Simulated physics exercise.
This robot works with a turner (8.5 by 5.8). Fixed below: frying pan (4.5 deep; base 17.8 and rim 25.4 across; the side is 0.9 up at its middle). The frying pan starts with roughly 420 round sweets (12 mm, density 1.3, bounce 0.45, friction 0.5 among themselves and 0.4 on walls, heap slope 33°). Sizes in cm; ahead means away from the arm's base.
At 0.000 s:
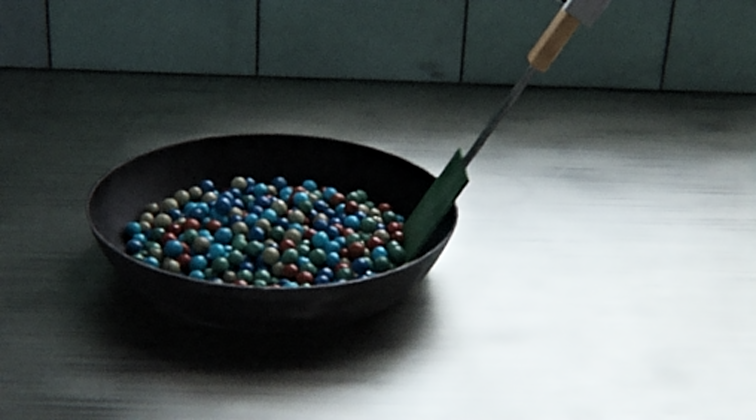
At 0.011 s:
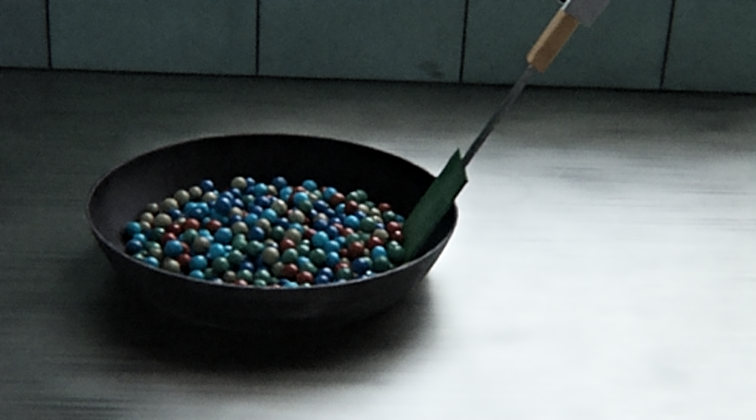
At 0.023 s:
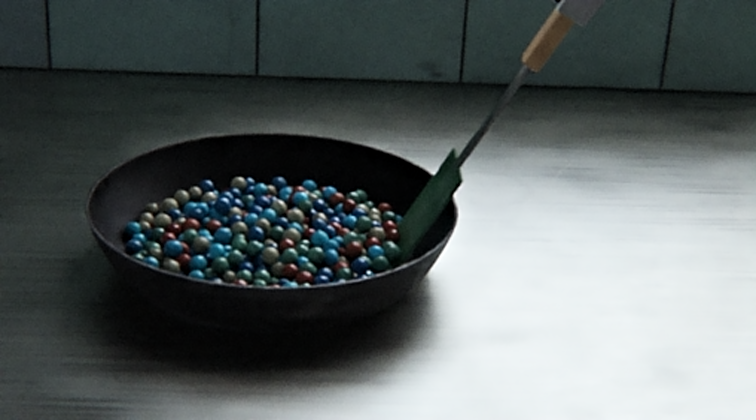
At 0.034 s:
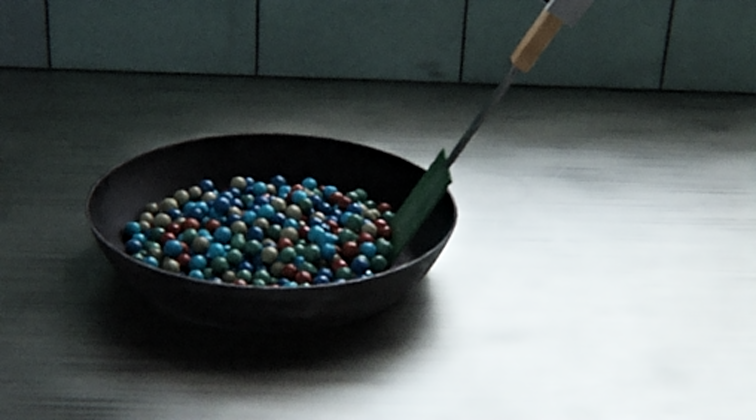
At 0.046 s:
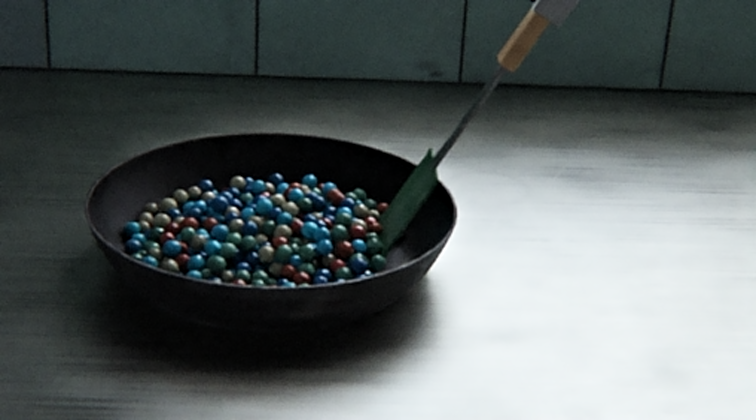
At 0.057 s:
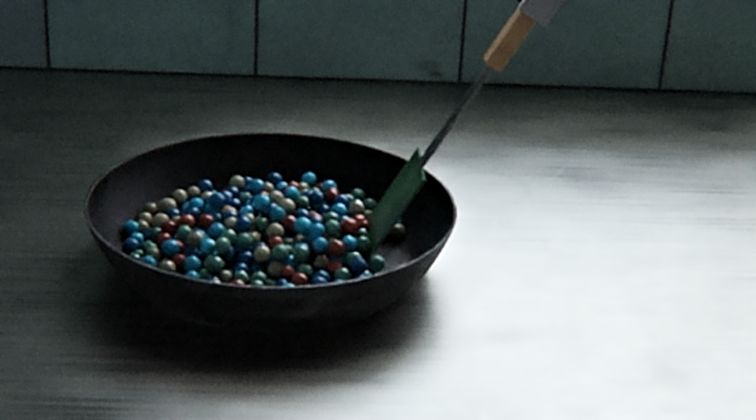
A green turner moves left through the pan, pushing the colourful round sweets slightly together.
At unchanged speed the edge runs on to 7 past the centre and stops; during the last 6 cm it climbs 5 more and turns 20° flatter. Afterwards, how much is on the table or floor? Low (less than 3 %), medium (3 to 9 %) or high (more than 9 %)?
A medium share, 3 to 9 %, ends on the table or floor.
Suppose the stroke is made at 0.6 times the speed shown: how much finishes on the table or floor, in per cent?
About 0 per cent.
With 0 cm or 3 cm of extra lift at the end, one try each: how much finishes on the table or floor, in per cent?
About 0 and 5 per cent.
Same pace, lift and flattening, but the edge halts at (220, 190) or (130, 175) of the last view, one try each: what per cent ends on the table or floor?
About 0 and 15 per cent.
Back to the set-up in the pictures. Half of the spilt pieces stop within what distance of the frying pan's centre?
About 32 cm.
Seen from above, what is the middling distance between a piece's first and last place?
About 2 cm.
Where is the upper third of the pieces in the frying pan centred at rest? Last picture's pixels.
Near (169, 227).
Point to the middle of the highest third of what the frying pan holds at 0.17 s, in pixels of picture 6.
Around (209, 222).
After 0.12 s, sloping 60°, highest piece 5 above the table; 415 in the frying pan.
After 0.17 s, sloping 53°, highest piece 6 above the table; 415 in the frying pan.
After 0.40 s, sloping 40°, highest piece 5 above the table; 391 in the frying pan, 24 on the table or floor.
After 1.45 s, sloping 40°, highest piece 5 above the table; 391 in the frying pan, 24 on the table or floor.
At rest, 391 in the frying pan, 24 on the table or floor. That is 6 % on the table or floor.
